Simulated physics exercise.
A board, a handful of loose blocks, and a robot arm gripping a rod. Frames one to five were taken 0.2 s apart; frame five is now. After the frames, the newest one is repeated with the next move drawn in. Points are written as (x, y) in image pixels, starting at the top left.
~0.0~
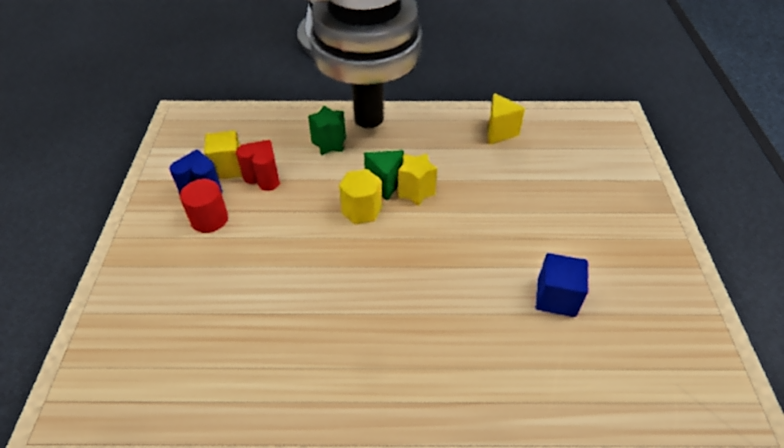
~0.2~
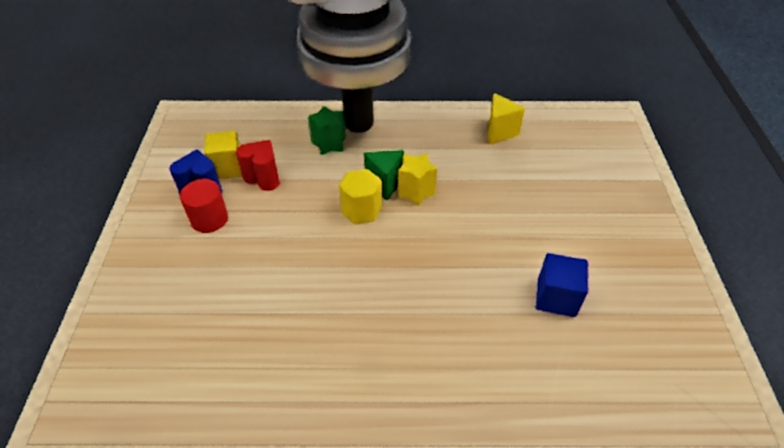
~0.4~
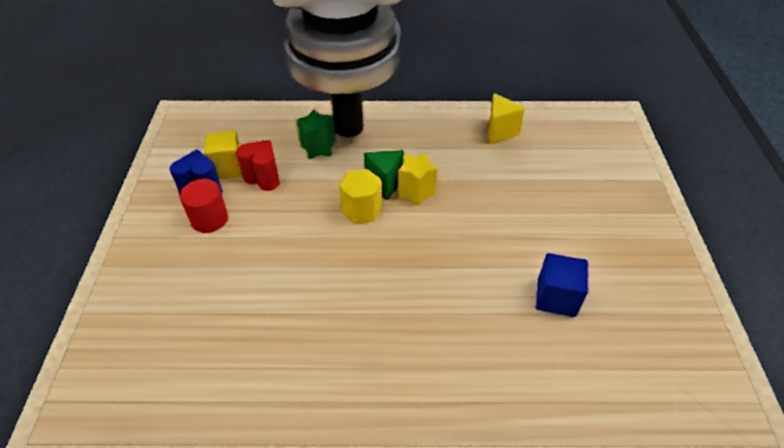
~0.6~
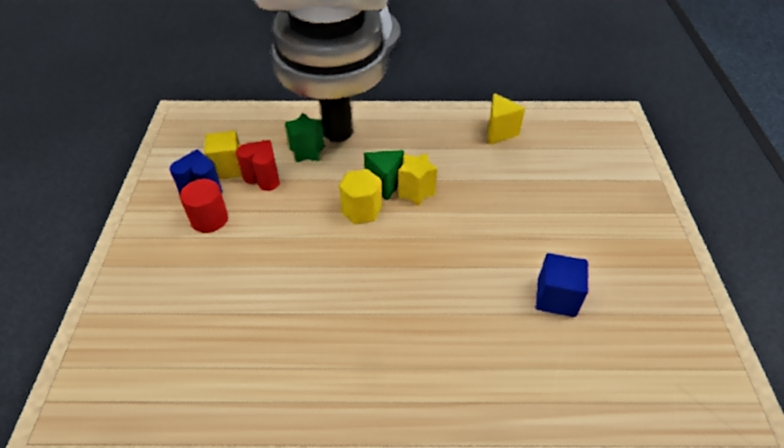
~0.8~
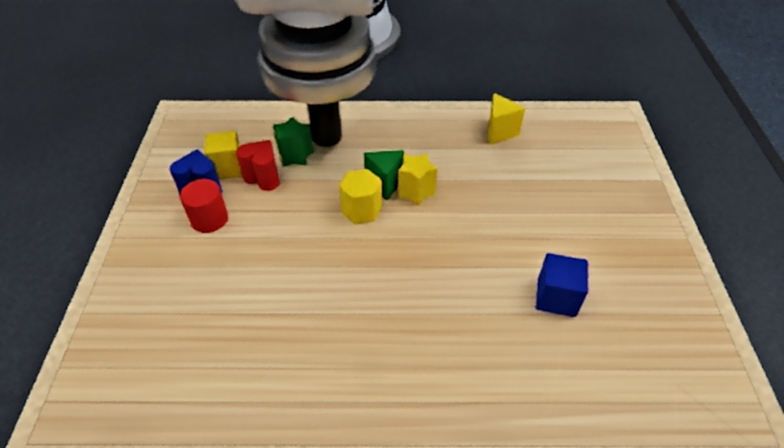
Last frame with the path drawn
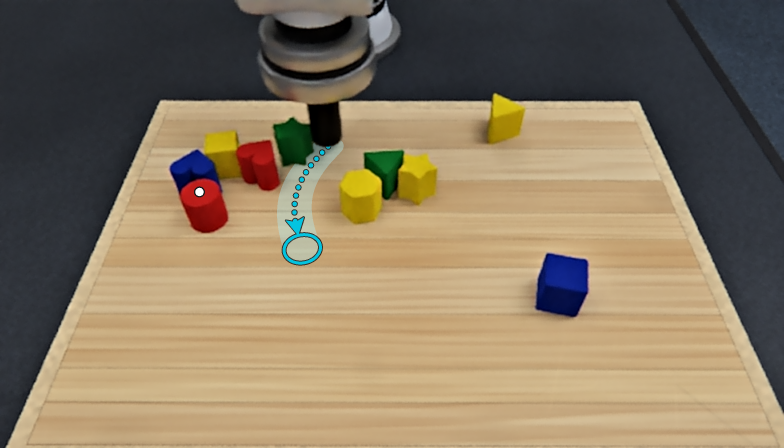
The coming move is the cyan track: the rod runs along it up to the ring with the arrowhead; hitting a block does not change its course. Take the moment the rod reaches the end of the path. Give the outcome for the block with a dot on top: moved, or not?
My prediction: It remains in place.
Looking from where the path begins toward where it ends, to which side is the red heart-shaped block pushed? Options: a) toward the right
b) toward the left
My answer is option a.
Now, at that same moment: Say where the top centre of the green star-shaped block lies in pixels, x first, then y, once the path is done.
By then it is at (274, 138).
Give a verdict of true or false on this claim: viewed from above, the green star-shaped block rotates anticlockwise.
False - the claim does not hold.
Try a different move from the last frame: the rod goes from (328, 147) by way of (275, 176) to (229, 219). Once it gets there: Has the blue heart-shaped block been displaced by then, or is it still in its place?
It is carried off its spot.
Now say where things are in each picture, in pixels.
The first frame shows rod's lower end (369, 120); red disc (199, 192); yellow four-sided block (220, 141); red heart-shaped block (257, 151); green star-shaped block (327, 116).
The second frame shows rod (359, 124); blocks still.
The third frame shows rod (349, 129); green star-shaped block (315, 120).
The fourth frame shows rod (338, 133); green star-shaped block (303, 124).
The fifth frame shows rod (327, 138); red disc (199, 192); yellow four-sided block (220, 141); red heart-shaped block (257, 151); green star-shaped block (291, 128).
Drawn move, from (328, 147) via (304, 175) and (294, 210), ending at (302, 249); the dot is on the red disc.
On the path given first. One third of the way, rod (302, 167); yellow four-sided block (217, 141), turned 15° clockwise; red heart-shaped block (244, 154), turned 35° anticlockwise; green star-shaped block (274, 138), turned 80° clockwise.
Two thirds of the way, rod (293, 203); yellow four-sided block (217, 141), turned 15° clockwise; red heart-shaped block (244, 154), turned 35° anticlockwise; green star-shaped block (274, 138), turned 85° clockwise.
At the end, rod (301, 240); red disc still; yellow four-sided block (217, 141), turned 15° clockwise; red heart-shaped block (244, 154), turned 35° anticlockwise; green star-shaped block (274, 138), turned 85° clockwise.
